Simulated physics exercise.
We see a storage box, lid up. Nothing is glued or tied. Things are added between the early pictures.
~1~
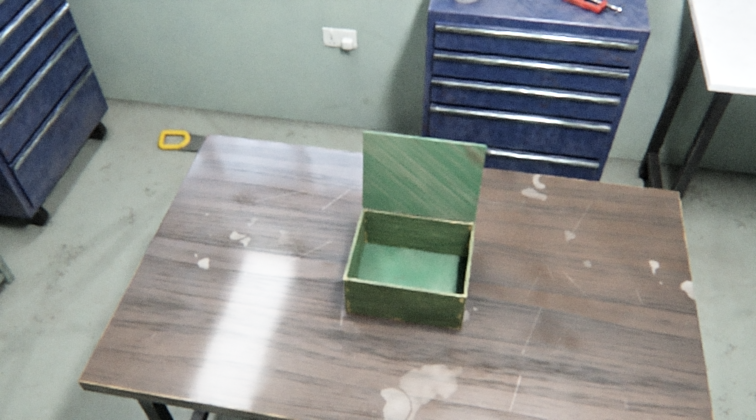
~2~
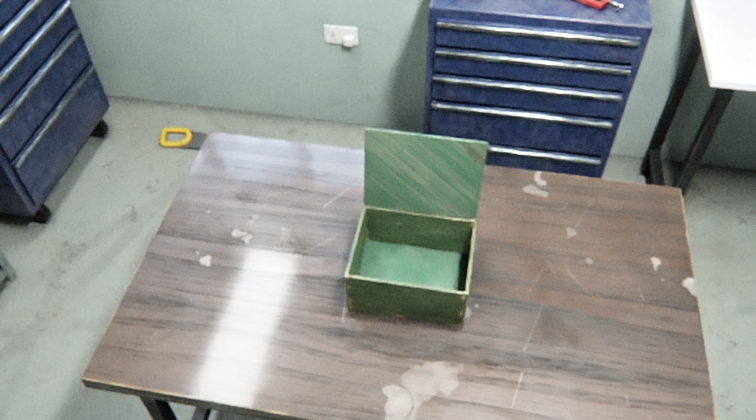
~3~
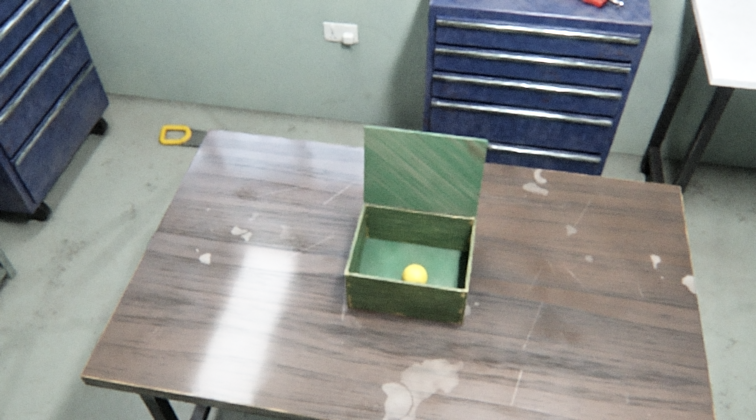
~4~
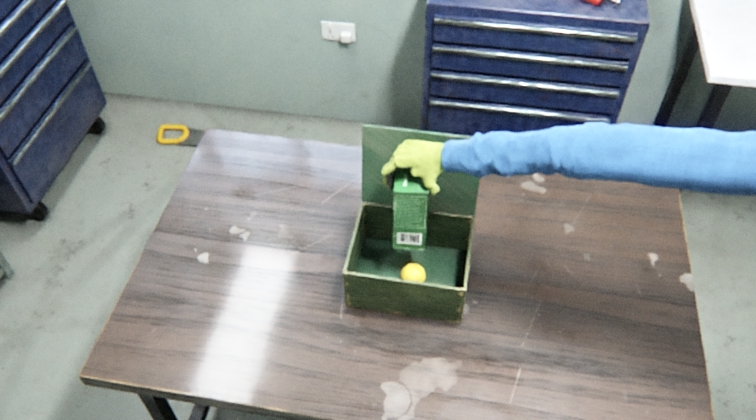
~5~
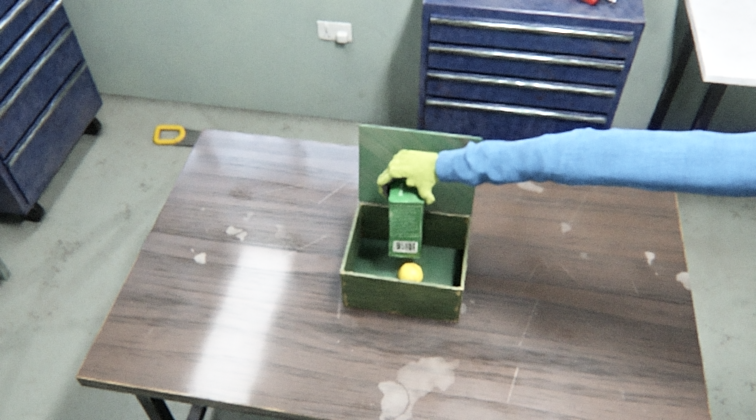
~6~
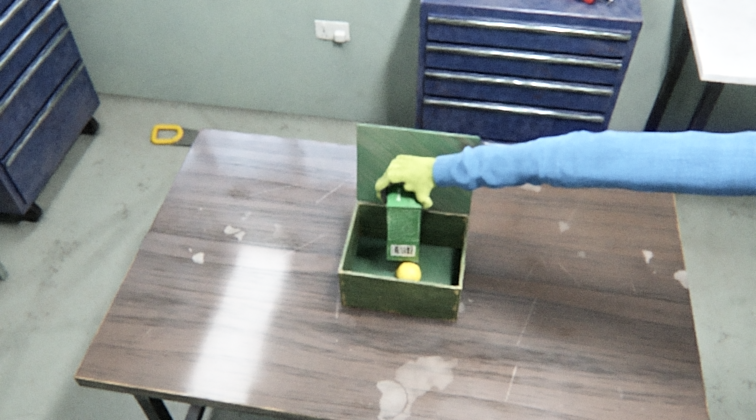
The clip opens on an empty green storage box with its lid raised on a wooden table. A yellow ball appears inside the box, and then a blue-sleeved arm with a yellow-green glove reaches in from the right, holding a green carton upright and lowering it slightly into place behind the ball.
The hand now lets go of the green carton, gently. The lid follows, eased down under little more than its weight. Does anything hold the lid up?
The lid is held up.
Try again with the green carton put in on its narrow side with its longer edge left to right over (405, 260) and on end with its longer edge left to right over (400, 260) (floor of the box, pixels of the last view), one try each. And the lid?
First try: It closes; second try: It will not close.
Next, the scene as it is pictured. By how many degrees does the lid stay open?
Some 50° above the rim.
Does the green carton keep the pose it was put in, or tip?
It stays as placed.
Then, 0.90 s past the last view, lid starting down; green carton displaced about its own width near (413, 237); yellow lemon displaced about its own width.
Then, 2.10 s past the last view, lid 68° above the rim; green carton displaced about its own width near (411, 242); yellow lemon displaced about its own width.
Finally, lid 51° above the rim; moved from the start, green carton and yellow lemon. Final places as the last picture's camera would see them, green carton near (409, 251).
